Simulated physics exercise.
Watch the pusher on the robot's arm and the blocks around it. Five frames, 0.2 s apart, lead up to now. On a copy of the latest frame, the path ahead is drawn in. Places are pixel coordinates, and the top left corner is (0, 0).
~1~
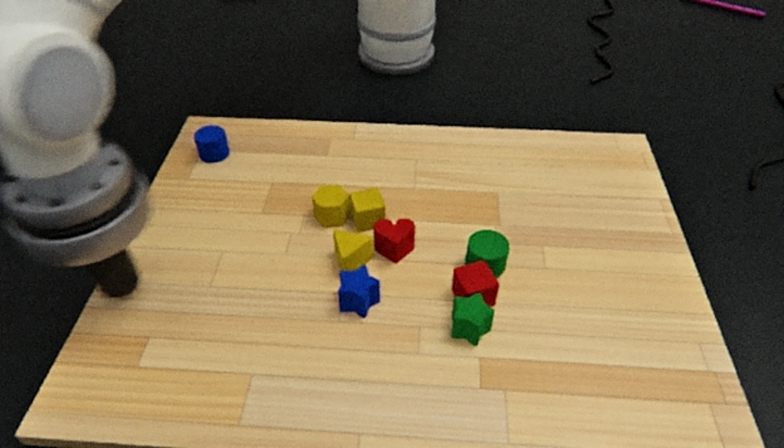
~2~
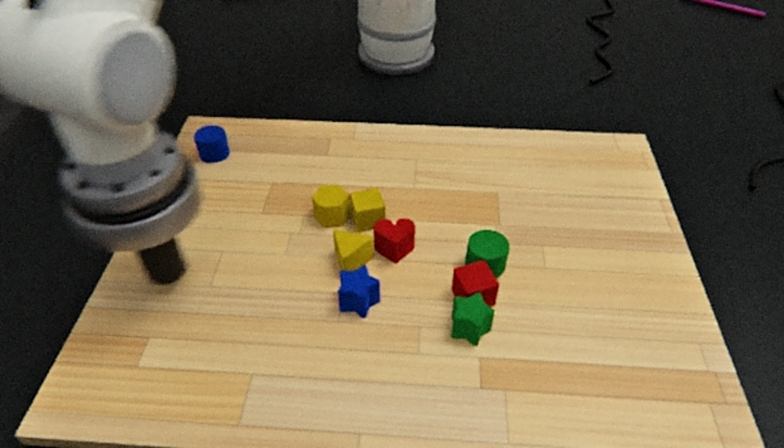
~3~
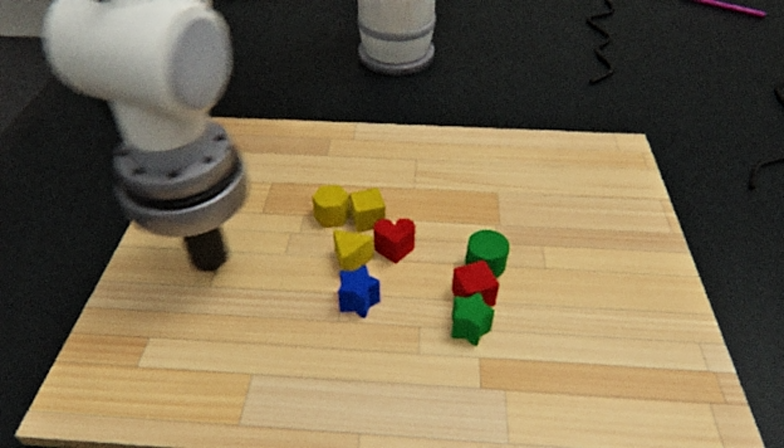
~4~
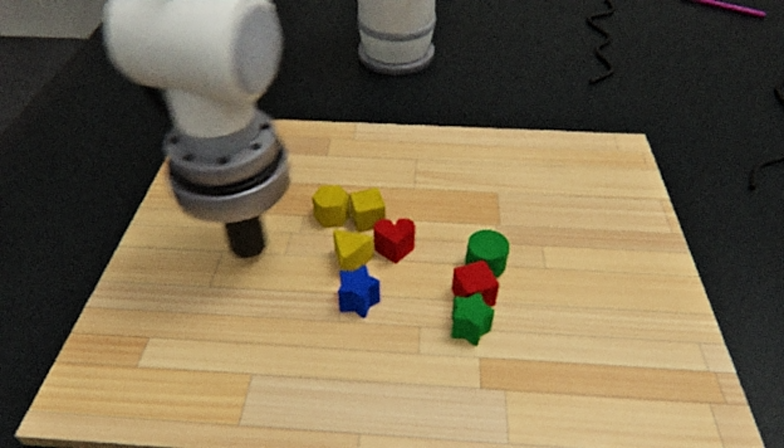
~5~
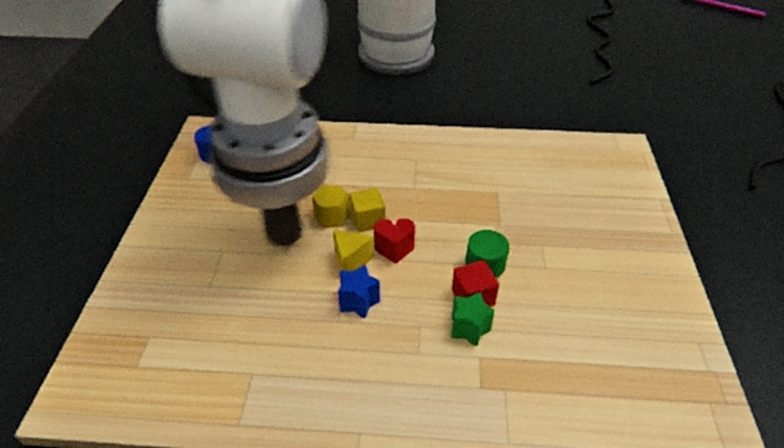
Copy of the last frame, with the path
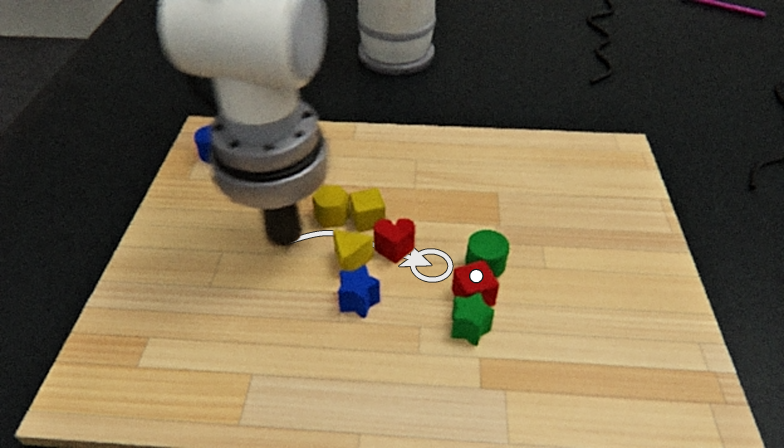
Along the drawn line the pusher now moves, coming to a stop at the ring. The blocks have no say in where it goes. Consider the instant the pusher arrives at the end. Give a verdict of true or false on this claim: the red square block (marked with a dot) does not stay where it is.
False
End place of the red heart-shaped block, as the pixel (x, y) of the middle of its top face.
About (472, 240).
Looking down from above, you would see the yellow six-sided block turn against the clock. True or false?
True - the claim holds.
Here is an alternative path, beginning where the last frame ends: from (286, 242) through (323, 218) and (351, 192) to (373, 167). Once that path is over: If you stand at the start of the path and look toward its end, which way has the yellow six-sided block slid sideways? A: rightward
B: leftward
I choose A.
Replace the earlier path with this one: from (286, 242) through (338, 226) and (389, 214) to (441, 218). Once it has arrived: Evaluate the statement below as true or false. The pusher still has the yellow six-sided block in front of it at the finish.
That claim is false.
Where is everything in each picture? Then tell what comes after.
Pusher's lower end (120, 283); yellow six-sided block (330, 195); yellow square block (367, 199); red heart-shaped block (395, 228); red square block (476, 276); green cylinder (489, 243), in the first frame.
Pusher (167, 270); blocks still, in the second frame.
Pusher (210, 258); blocks still, in the third frame.
Pusher (249, 245); blocks still, in the fourth frame.
Pusher (284, 233); yellow six-sided block (330, 195); yellow square block (367, 199); red heart-shaped block (395, 228); red square block (476, 276); green cylinder (489, 243), in the fifth frame.
Drawn move, from (286, 242) by way of (336, 234) and (383, 248) to (432, 265); the dot is on the red square block.
What follows on the original path. One third of the way, pusher (336, 224); yellow six-sided block (341, 189), turned 40° anticlockwise; yellow square block (372, 197), turned 25° clockwise.
Two thirds of the way, pusher (383, 239); yellow six-sided block (341, 189), turned 40° anticlockwise; yellow square block (382, 197); red heart-shaped block (423, 235).
At the end, pusher (432, 256); yellow six-sided block (341, 189), turned 40° anticlockwise; yellow square block (382, 197); red heart-shaped block (472, 240), turned 55° anticlockwise; red square block still; green cylinder (511, 243).
